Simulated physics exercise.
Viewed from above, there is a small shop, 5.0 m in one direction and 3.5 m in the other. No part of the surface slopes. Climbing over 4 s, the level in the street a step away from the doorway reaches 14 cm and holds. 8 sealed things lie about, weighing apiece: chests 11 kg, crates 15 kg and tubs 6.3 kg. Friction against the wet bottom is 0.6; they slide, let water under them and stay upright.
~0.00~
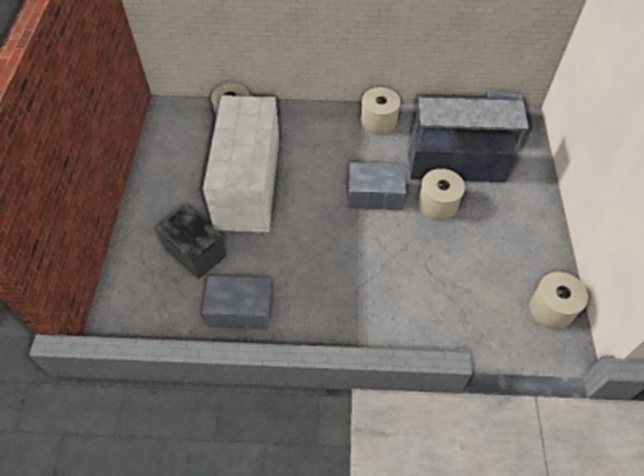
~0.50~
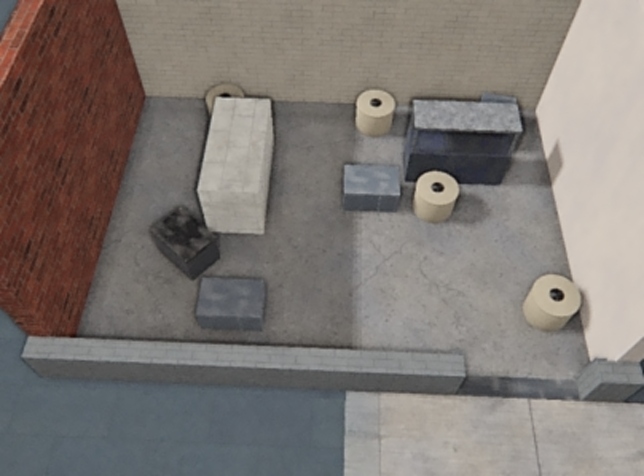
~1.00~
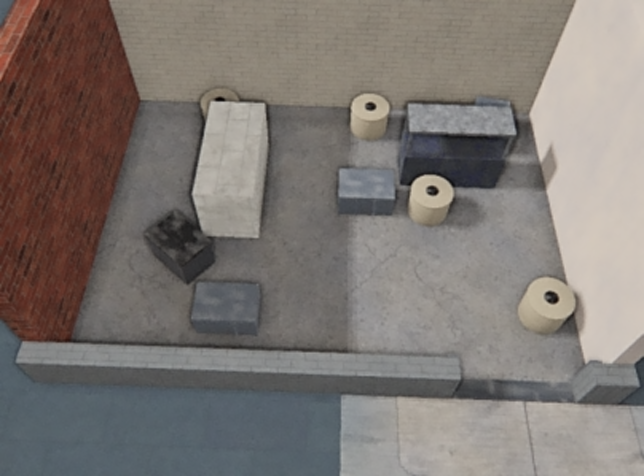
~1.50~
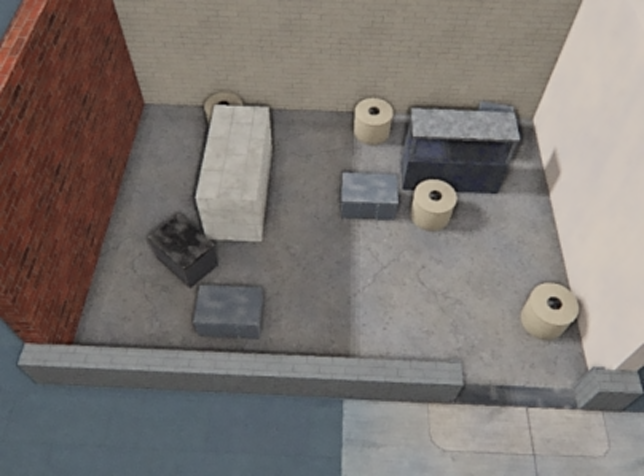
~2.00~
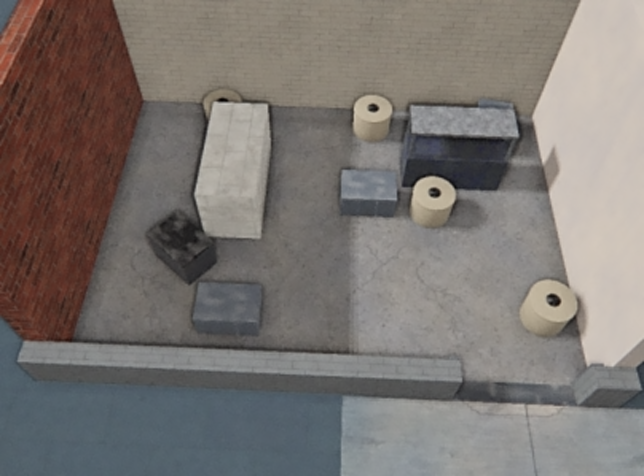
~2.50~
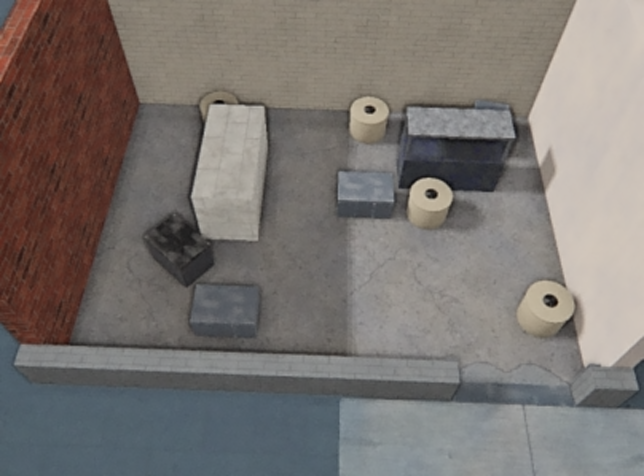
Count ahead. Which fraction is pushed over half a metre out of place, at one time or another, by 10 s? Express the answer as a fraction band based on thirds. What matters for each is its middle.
The band is one third to two thirds.
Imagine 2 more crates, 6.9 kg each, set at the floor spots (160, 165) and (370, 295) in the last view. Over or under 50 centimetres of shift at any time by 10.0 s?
Well, the first one stays under the mark, and the second stays under the mark.
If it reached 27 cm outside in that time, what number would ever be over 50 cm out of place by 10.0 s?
So the tally would be 6.
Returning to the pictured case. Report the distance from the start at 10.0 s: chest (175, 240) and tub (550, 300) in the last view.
One is off by 0 cm, the other by 250 cm, in the order asked.
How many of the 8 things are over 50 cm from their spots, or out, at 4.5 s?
The number comes to 0.
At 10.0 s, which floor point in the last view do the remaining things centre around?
The average lands around (305, 193).
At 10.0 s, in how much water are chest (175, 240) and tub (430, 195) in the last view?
Close to 3 and 5 centimetres.
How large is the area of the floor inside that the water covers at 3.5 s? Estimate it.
Around 1.0 m2 of it.
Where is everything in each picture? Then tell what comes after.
A chest at (189, 232) rests on the ground; a crate at (504, 109), on the bottom; 0.0 m2 under water; 0 of 8 have shifted, in the first frame.
A chest at (183, 233) rests on the ground; a crate at (498, 112), on the bottom; 0.0 m2 under water; 0 of 8 have shifted, in the second frame.
A chest at (178, 238), on the bottom; a crate at (492, 116) rests on the ground; 0.0 m2 under water; 0 of 8 have shifted, in the third frame.
A chest at (181, 241), on the bottom; a crate at (496, 121), on the bottom; water covers 0.0 m2; 0 of 8 have shifted, in the fourth frame.
A chest at (180, 238) rests on the ground; a crate at (495, 118) rests on the ground; water covers 0.0 m2; 0 of 8 have shifted, in the fifth frame.
A chest at (177, 240), on the bottom; a crate at (491, 119), on the bottom; water covers 0.1 m2; 0 of 8 have shifted, in the sixth frame.
After 3.5 s 0 of 8 are over 50 cm from their spots; 0 afloat.
After 4.5 s 0 of 8 are over 50 cm from their spots; 0 afloat.
After 7.0 s 1 of 8 are over 50 cm from their spots; 2 afloat.
After 10.0 s 3 of 8 are over 50 cm from their spots, and 3 have been at some point; 3 afloat.
